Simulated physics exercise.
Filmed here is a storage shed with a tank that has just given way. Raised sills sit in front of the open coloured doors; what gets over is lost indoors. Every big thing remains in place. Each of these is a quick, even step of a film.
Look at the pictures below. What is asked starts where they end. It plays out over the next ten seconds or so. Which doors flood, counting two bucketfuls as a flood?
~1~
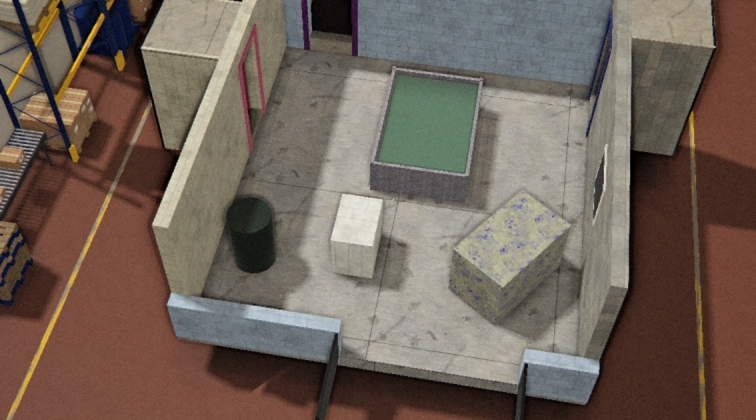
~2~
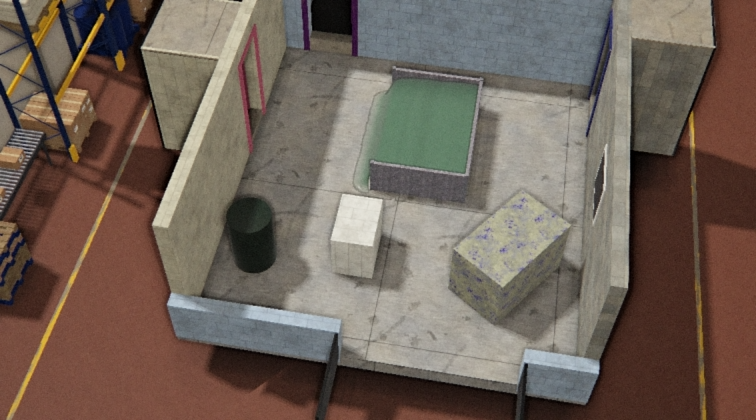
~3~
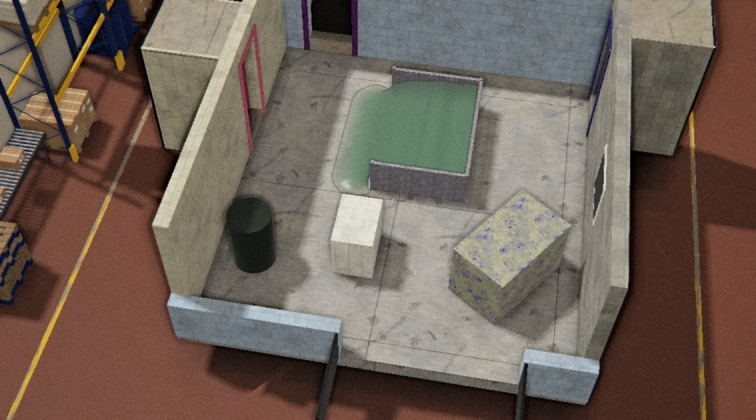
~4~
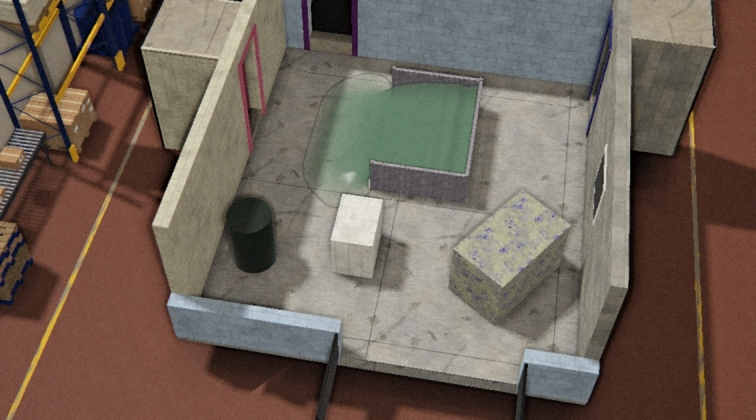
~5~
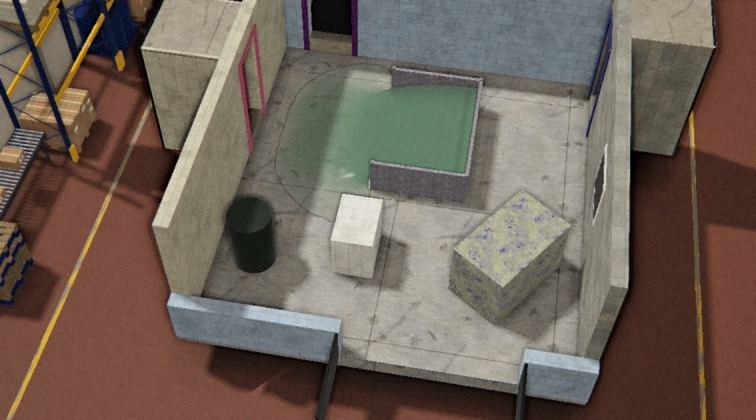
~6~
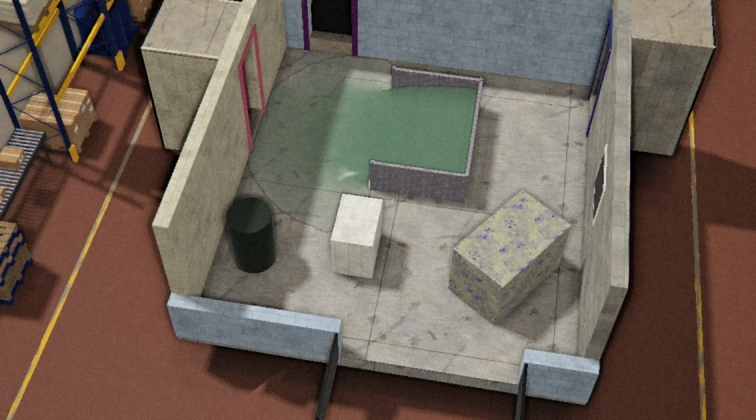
Outcome: Blue door: Does not exceed it; pink door: Exceeds it; purple door: Does not exceed it.
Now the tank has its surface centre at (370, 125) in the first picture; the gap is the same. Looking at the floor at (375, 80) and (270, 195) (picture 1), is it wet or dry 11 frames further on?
Result: Inundated; inundated.
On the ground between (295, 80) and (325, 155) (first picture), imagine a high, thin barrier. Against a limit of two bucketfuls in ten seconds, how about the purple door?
As for that door, the purple one overshoots.
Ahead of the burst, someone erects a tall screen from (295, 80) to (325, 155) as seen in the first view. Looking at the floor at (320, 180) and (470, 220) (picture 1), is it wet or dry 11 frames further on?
First point soaked, second point spared.
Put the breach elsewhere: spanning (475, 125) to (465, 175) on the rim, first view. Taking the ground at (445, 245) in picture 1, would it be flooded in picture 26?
It would be drenched.
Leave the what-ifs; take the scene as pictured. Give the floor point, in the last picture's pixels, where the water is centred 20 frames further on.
At roughly (325, 149).
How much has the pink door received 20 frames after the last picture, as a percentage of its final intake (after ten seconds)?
About 100 per cent.
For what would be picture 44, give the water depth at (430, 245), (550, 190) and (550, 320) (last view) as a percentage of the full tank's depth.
Estimate: 2, 2, 0 %.
A moment on, water covers 30 % of the floor; the blue door not reached, the pink door far over two buckets in, the purple door wet at the sill, nothing in.
Next, water covers 35 % of the floor; the blue door not reached, the pink door far over two buckets in, the purple door wet at the sill, nothing in.
Then, water covers 45 % of the floor; the blue door not reached, the pink door far over two buckets in, the purple door wet at the sill, nothing in.
Later, water covers 75 % of the floor; the blue door wet at the sill, nothing in, the pink door far over two buckets in, the purple door wet at the sill, nothing in.
In the end, water covers 100 % of the floor; the blue door wet at the sill, nothing in, the pink door far over two buckets in, the purple door wet at the sill, nothing in.
